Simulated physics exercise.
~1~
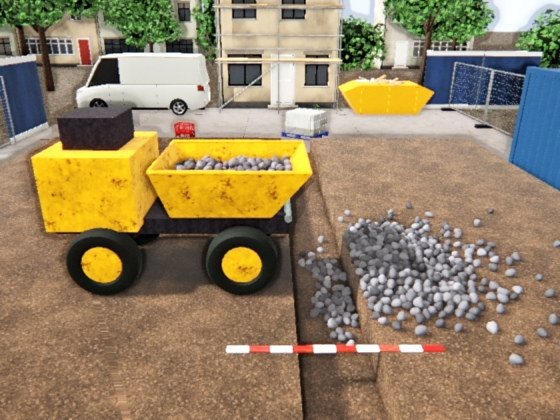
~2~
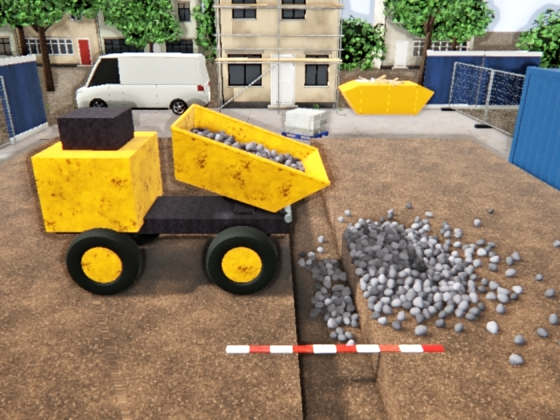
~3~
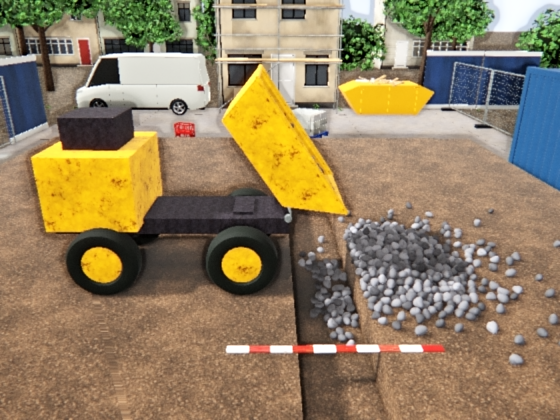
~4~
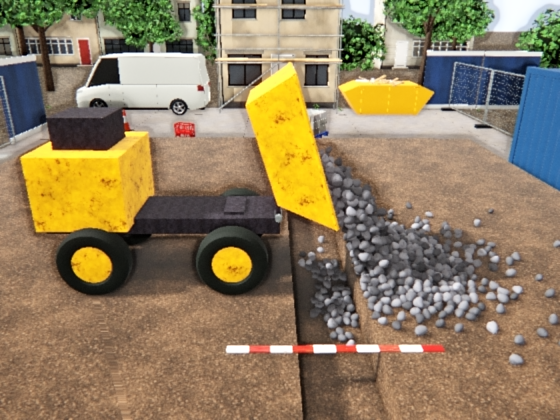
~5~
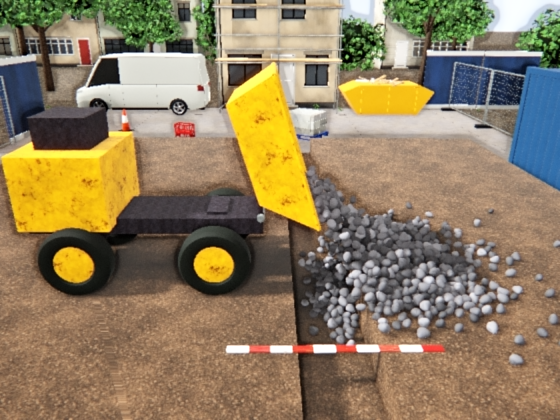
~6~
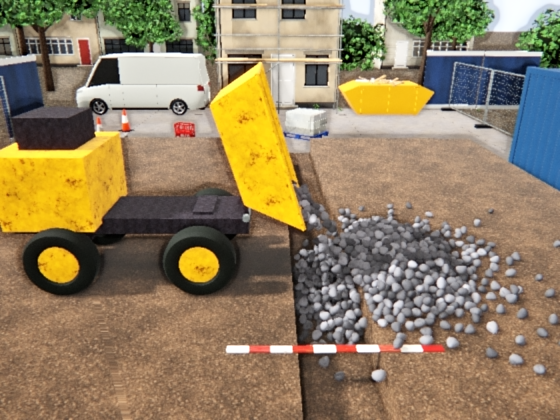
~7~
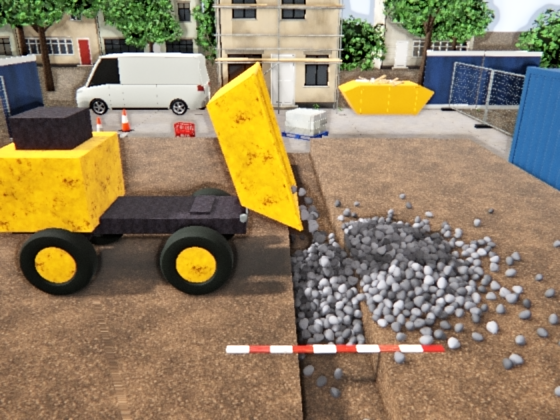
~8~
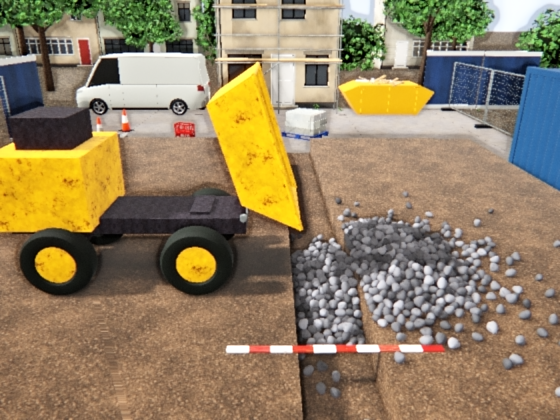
A yellow dumper tipped its skip up steeply beside a heap of grey stones, then rolled back to the left as its load slid out, leaving stones spread in the trench and across the ground beyond, the skip still raised.
